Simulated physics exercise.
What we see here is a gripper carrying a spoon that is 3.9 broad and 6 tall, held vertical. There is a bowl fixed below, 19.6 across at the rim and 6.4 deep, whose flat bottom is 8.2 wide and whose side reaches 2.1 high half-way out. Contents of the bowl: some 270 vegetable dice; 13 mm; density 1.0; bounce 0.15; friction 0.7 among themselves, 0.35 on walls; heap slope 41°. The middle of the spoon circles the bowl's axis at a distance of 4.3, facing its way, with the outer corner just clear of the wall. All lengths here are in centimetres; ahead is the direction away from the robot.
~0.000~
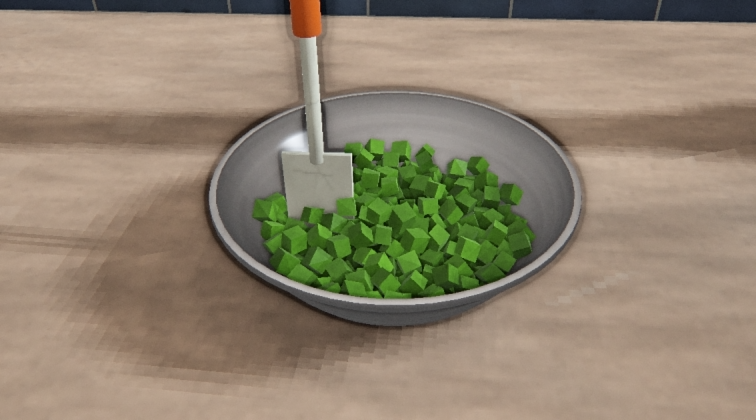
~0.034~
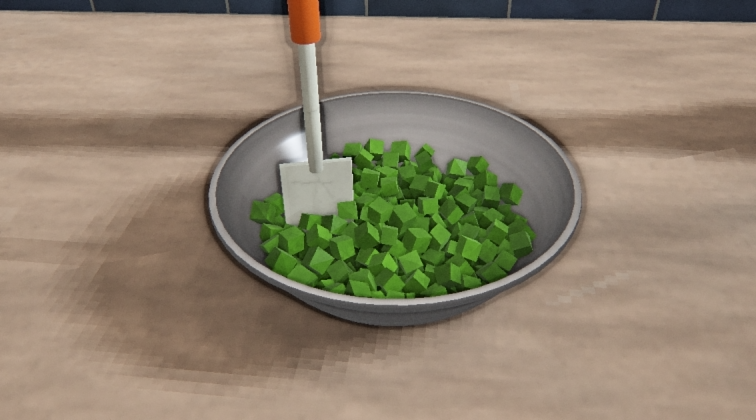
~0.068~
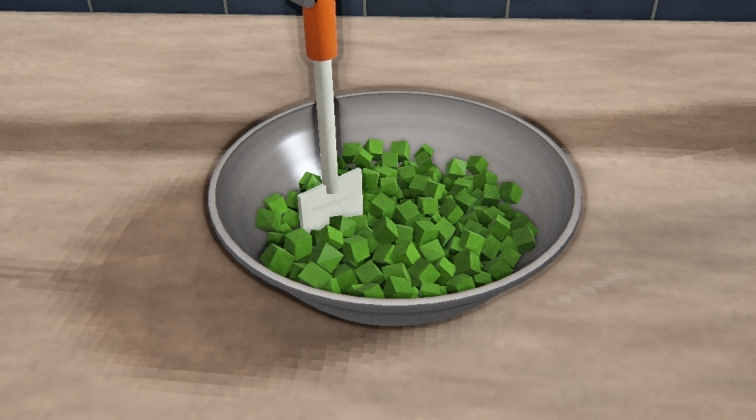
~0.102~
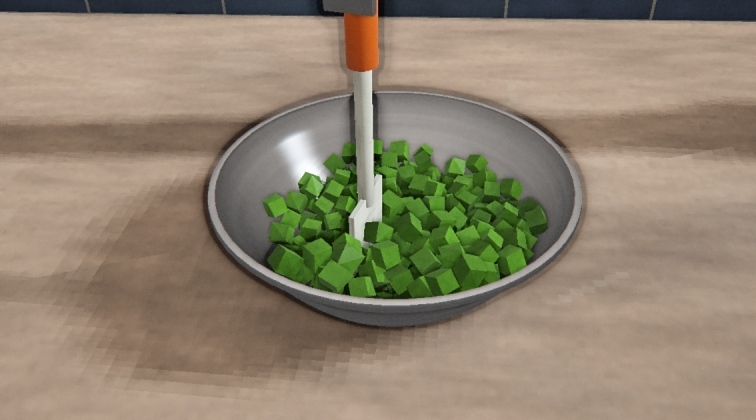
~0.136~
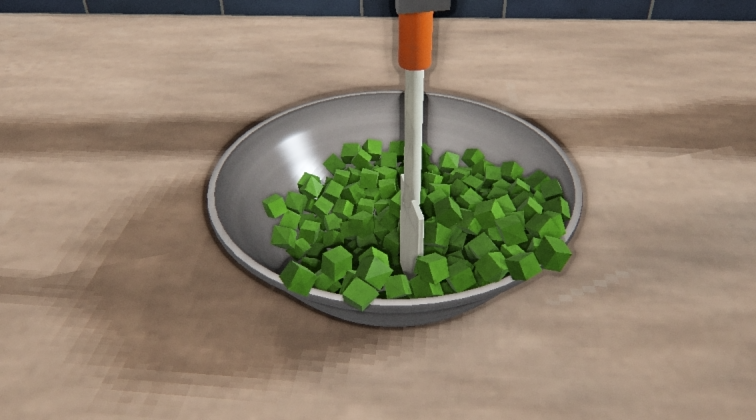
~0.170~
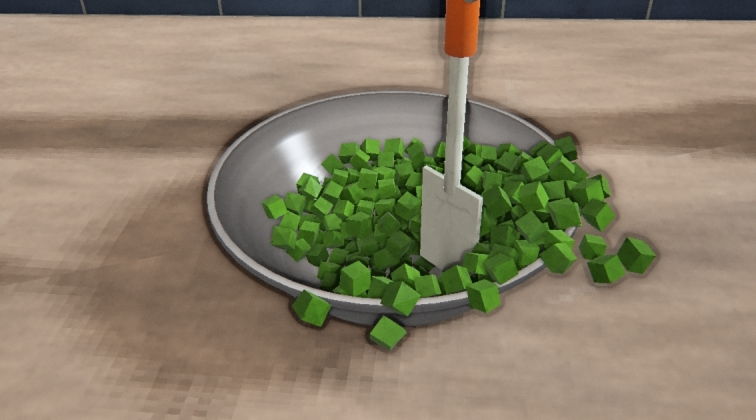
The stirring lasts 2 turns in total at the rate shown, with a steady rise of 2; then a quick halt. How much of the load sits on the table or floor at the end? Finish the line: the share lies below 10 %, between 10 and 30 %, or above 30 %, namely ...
... above 30 %.
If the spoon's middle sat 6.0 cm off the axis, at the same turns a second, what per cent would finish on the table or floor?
That would give close to 20 per cent.
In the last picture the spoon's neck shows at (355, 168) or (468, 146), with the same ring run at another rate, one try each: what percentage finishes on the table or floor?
About 20 and 40 per cent.
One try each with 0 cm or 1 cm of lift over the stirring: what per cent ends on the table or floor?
Try one: Around 50 %; try two: Around 50 %.
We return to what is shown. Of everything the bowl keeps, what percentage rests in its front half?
I'd put it at roughly 45 per cent.
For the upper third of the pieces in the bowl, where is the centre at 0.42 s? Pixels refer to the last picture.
Upper-third centre: Approx. (288, 210) px.
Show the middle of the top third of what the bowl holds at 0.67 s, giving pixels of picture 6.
Estimated centre: (451, 182).
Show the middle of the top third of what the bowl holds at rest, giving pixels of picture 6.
I'd put it at about (410, 191).
After 0.42 s, 2° round, highest piece 9 above the table; 186 in the bowl, 69 on the table or floor, 18 in flight or on the tool.
After 0.67 s, 229° round, highest piece 8 above the table; 161 in the bowl, 102 on the table or floor, 10 in flight or on the tool.
After 1.00 s, 0° round, highest piece 6 above the table; 159 in the bowl, 114 on the table or floor.
After 1.70 s, 0° round, highest piece 6 above the table; 159 in the bowl, 114 on the table or floor.
At rest, 159 in the bowl, 114 on the table or floor. That is 42 % on the table or floor.
